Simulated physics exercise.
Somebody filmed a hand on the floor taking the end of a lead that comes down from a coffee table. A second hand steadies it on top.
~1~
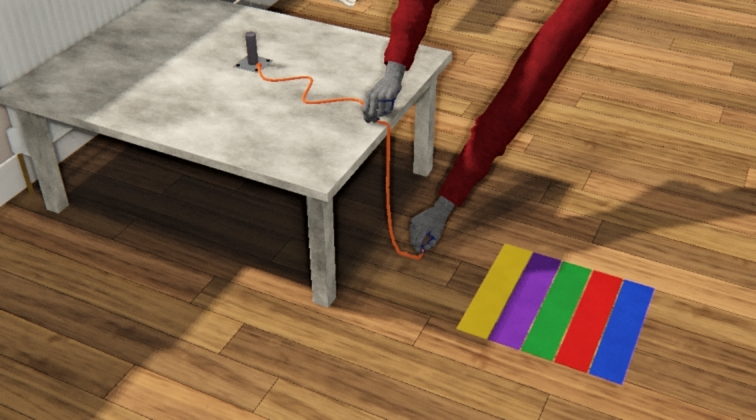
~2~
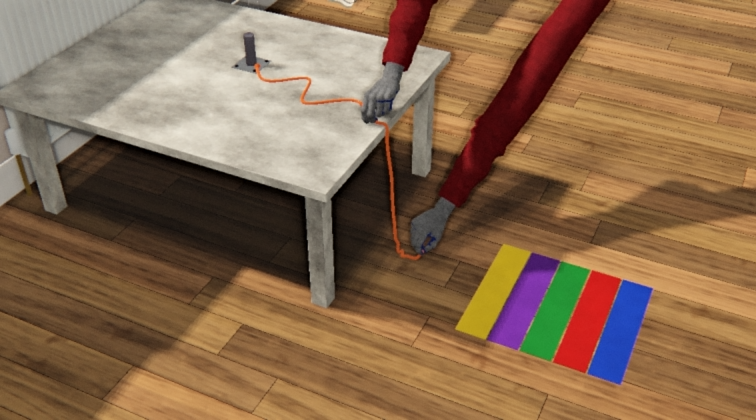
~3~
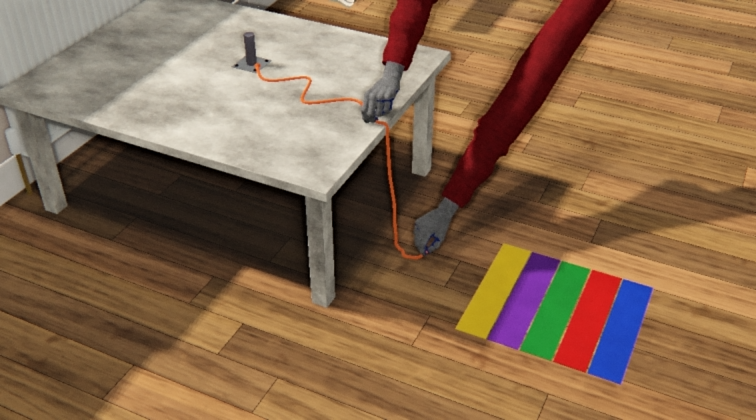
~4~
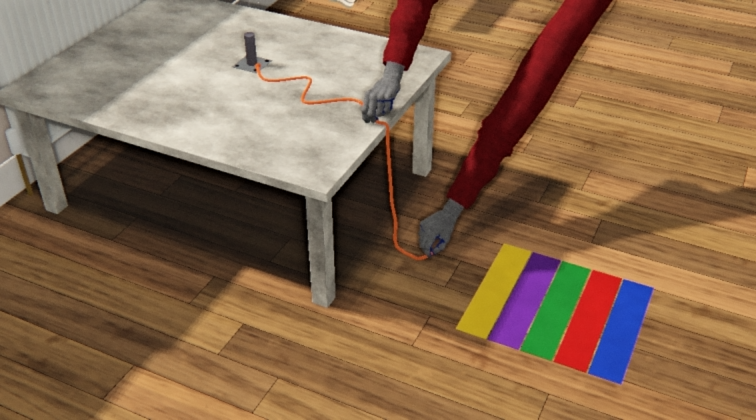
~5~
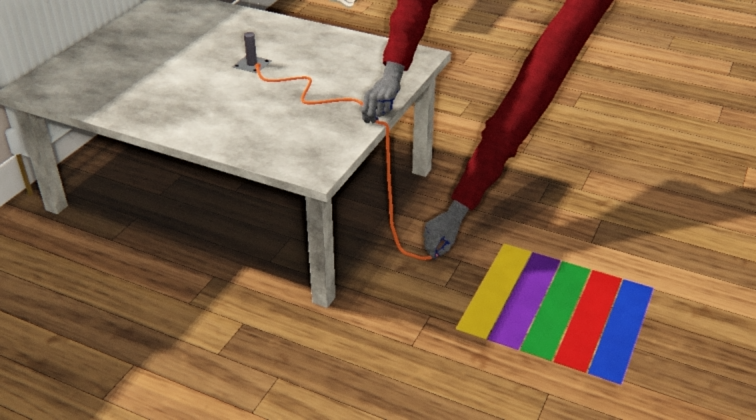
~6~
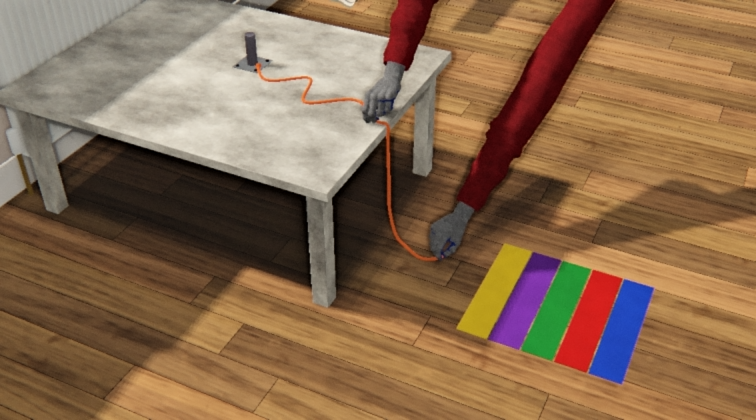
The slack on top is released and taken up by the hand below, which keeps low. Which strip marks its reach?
It gets as far as the red strip.
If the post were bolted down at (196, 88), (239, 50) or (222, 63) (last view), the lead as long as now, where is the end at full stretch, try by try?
Try by try, around (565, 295), (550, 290) and (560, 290).
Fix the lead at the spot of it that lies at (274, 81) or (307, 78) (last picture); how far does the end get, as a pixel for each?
Try by try, around (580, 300) and (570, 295).
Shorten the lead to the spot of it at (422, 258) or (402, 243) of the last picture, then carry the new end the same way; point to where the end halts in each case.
About (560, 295) and (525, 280).
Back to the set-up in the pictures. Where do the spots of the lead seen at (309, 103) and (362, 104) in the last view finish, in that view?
At (358, 105), then (403, 130).
Soon after, end near (539, 286); over purple.
Then, end near (573, 297); over green.
At full stretch, end near (593, 303); over red. The red one.
